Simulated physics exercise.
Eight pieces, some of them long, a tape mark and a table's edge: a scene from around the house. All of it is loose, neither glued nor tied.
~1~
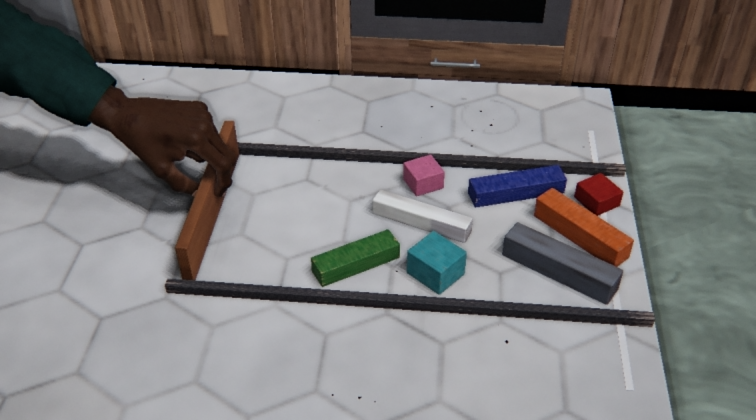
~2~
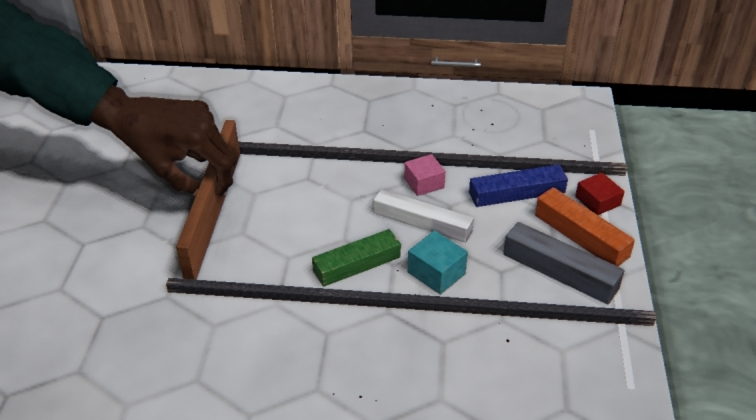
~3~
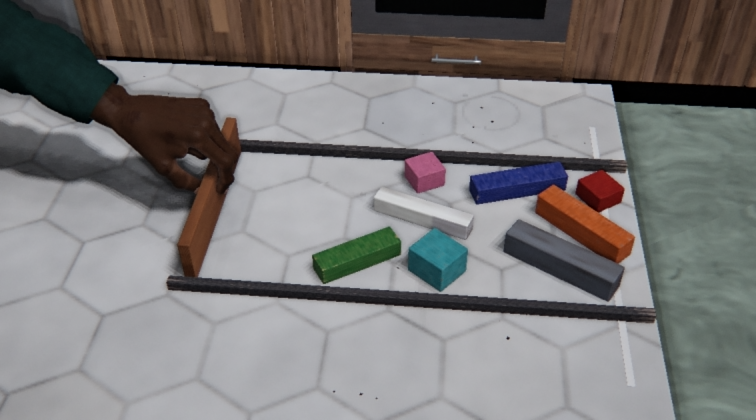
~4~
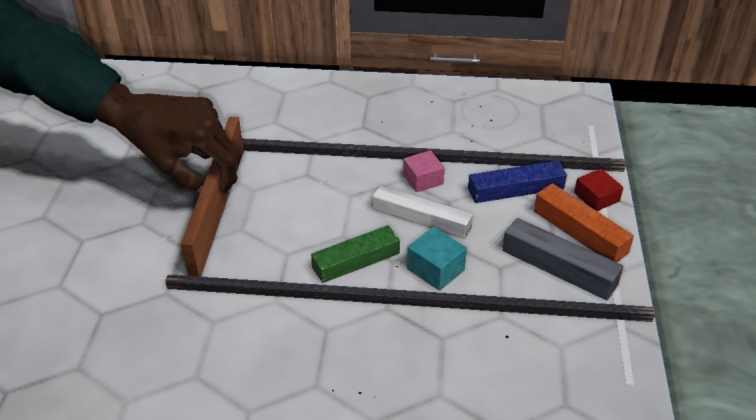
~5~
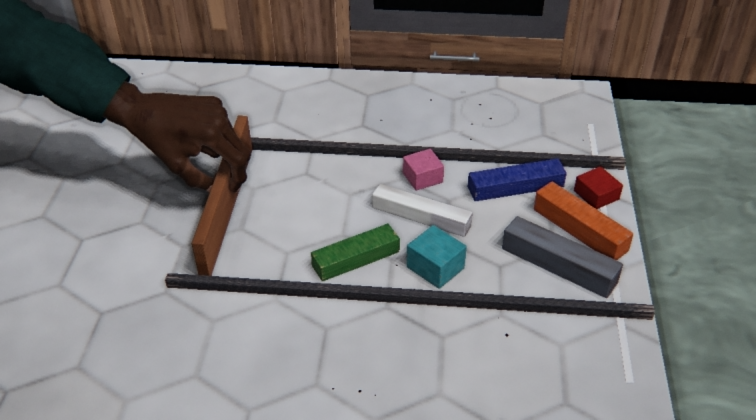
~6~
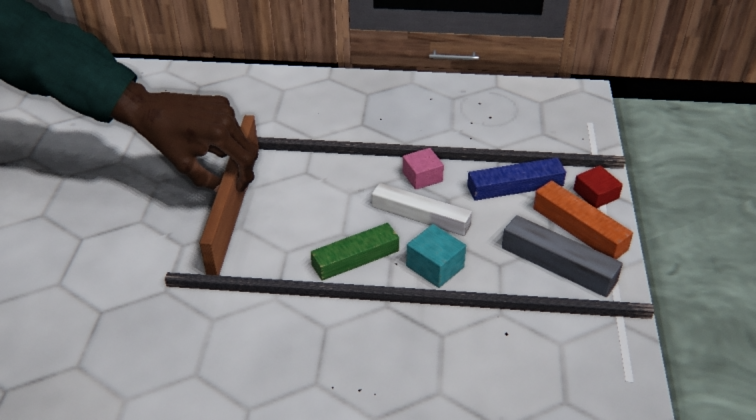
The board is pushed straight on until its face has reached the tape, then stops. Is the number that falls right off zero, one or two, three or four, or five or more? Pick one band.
It is five or more.
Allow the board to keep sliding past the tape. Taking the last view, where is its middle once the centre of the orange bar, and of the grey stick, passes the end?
The middle is at (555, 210) when it's the orange bar, and at (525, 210) when it's the grey stick.
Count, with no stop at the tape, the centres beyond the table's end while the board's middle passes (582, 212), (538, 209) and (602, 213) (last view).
Respectively, 4, 1 and 6.
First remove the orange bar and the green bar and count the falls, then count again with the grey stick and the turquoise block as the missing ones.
4, then 4.
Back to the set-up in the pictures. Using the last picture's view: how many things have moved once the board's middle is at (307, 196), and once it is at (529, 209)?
Counts: 0 and 8.
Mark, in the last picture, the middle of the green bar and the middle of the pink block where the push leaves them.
Final spots - green bar (624, 251), pink block (617, 180).
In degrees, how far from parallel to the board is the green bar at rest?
About 0°.
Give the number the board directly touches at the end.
2 in contact.
Soon after, none off yet; red block at rest near (598, 187); orange bar at rest near (581, 220); grey stick at rest near (560, 255).
Then, none off yet; red block at rest near (598, 187); orange bar at rest near (581, 220); grey stick moved a little near (589, 261).
Further on, none off yet; red block moved about its own width near (626, 198); orange bar moved a little near (627, 225); grey stick moved about its own width near (663, 291).
At rest, the number that fall off is five or more; fallen, white stick, turquoise block, blue bar, grey stick, orange bar and red block.
